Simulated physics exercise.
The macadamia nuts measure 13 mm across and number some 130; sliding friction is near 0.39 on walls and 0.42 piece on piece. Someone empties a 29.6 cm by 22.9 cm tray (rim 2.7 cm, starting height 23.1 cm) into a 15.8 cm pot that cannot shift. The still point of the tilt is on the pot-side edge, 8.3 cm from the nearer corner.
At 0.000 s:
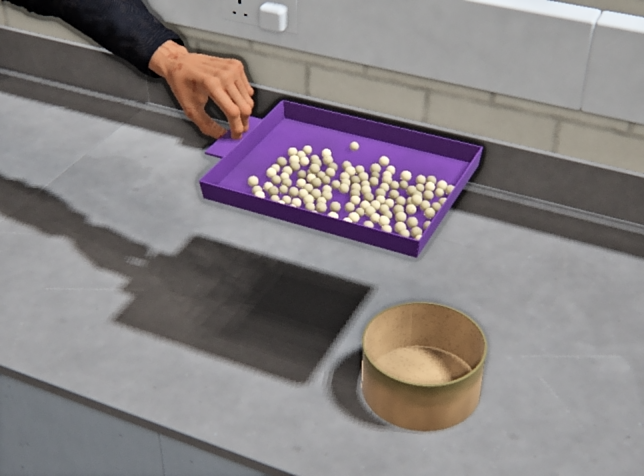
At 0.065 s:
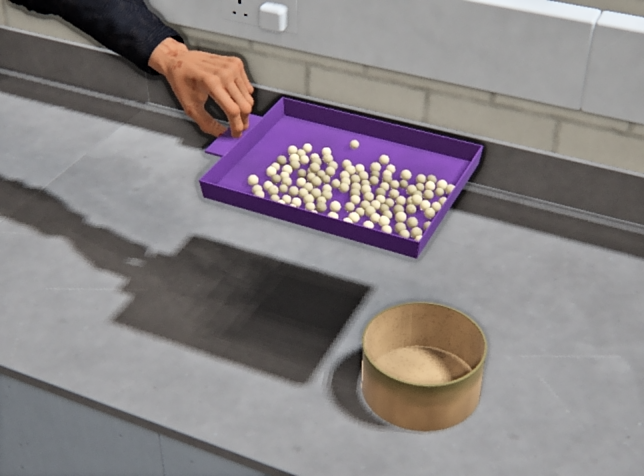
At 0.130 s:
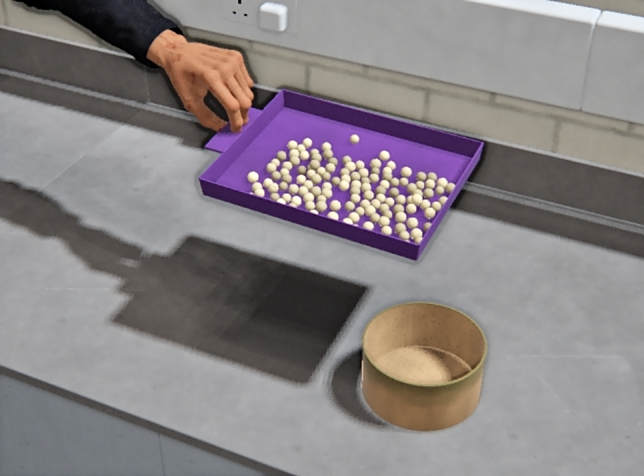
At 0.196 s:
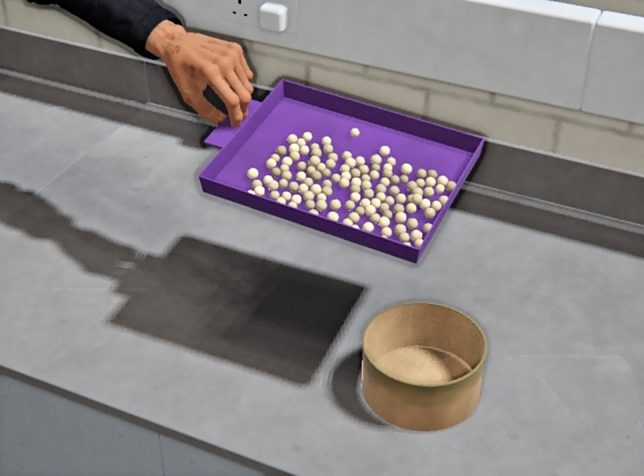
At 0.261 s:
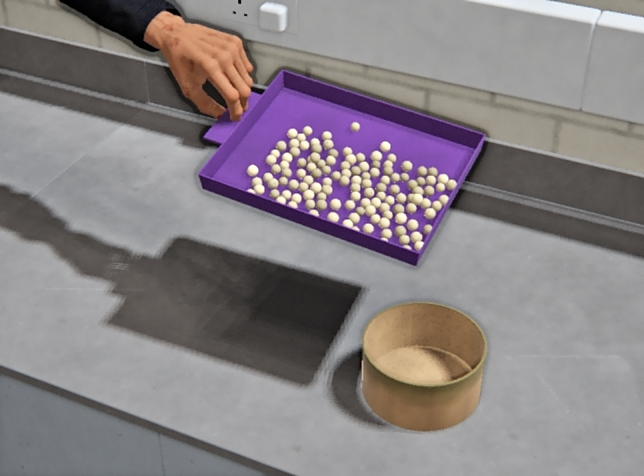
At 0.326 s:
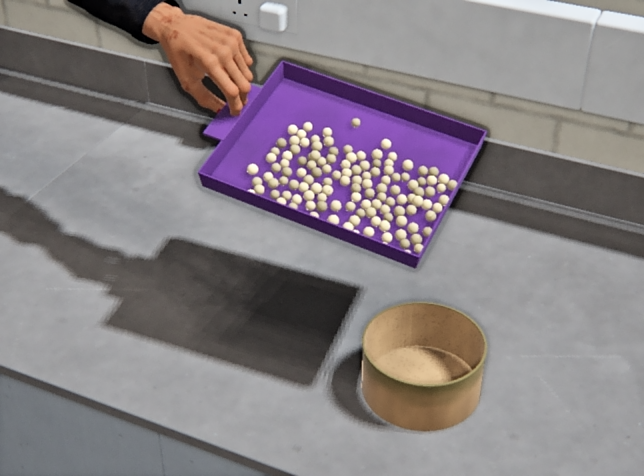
A purple tray of small, round, cream-coloured nuts tilted gradually, its back edge rising as a hand gripped the handle at left, while the nuts barely shifted and a round tan pot sat still on the grey counter.
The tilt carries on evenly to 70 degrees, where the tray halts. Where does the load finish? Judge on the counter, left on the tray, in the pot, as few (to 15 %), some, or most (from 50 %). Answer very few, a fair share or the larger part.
On the counter: Very few; left on the tray: The larger part; in the pot: Very few.
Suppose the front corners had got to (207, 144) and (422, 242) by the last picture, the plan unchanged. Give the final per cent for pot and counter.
Pot 0, counter 0.
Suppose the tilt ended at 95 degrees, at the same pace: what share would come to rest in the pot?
In that case some 75 per cent.
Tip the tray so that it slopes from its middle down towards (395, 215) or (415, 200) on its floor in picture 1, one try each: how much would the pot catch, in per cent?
Some 0 and 0 per cent.
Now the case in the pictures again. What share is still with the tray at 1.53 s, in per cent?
Some 100 per cent of the load.
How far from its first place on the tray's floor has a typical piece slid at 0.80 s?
Some 4 cm.
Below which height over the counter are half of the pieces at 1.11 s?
Roughly 26 cm.
Then, at 0.80 s, tilt 41 degrees; the tray holds 100 %, the pot 0 %.
After 1.11 s, tilt 58 degrees; the tray holds 100 %, the pot 0 %.
After 1.53 s, tilt 70 degrees; the tray holds 100 %, the pot 0 %.
In the end, at 1.8 s, counter 0 %, tray 100 %, pot 0 %.
